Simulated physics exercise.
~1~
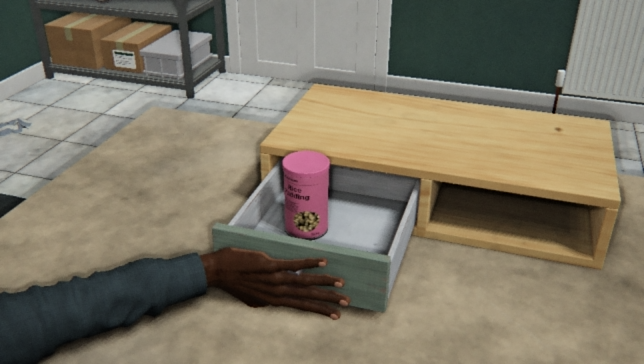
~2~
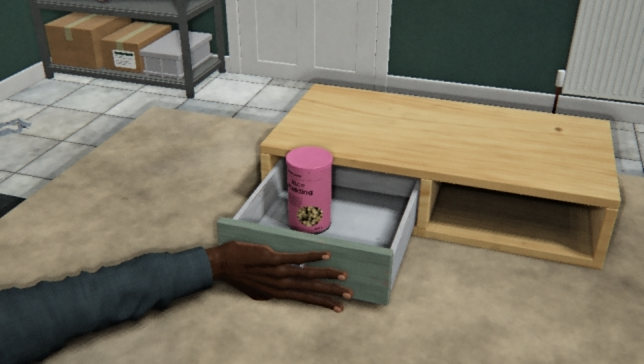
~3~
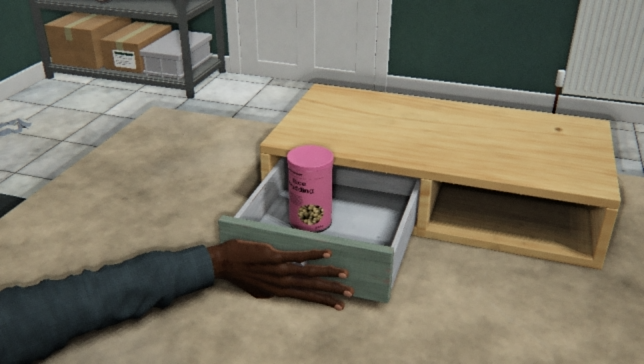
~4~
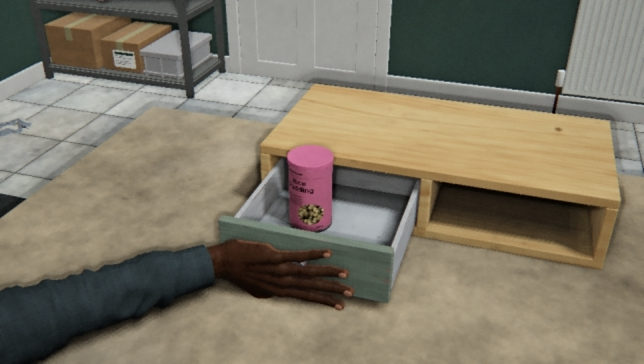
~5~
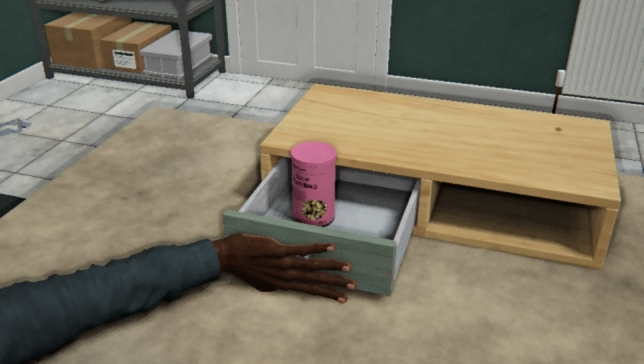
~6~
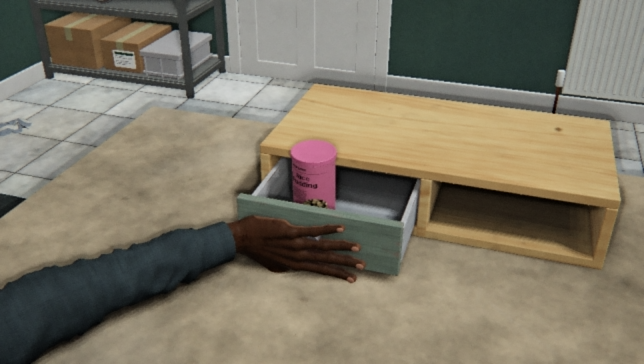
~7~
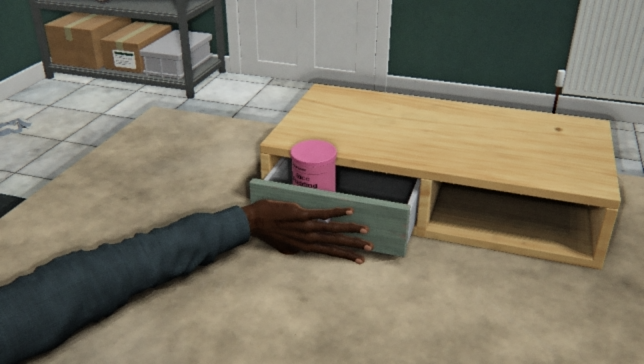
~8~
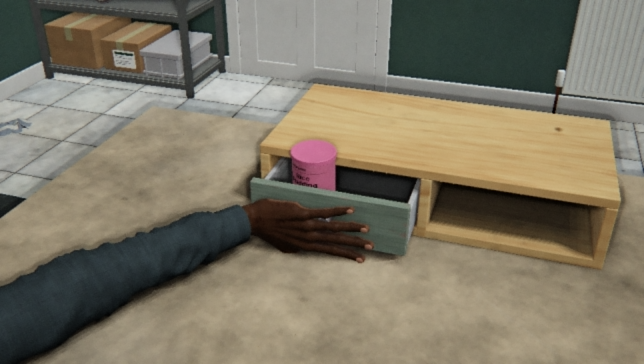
In a room with a white tiled floor and a beige rug, a still camera looks down on a low, light wooden cabinet. Its grey-green drawer is pulled out on the left, holding an upright pink tin, beside an empty open compartment on the right. Behind stand a dark shelf with cardboard boxes and a white door. A hand in a dark sleeve reaches from the left and nudges the drawer slightly inwards, then pauses. It pushes further, and the tin comes up against the cabinet's top edge. The drawer stops partway in, still ajar, with the tin standing upright.
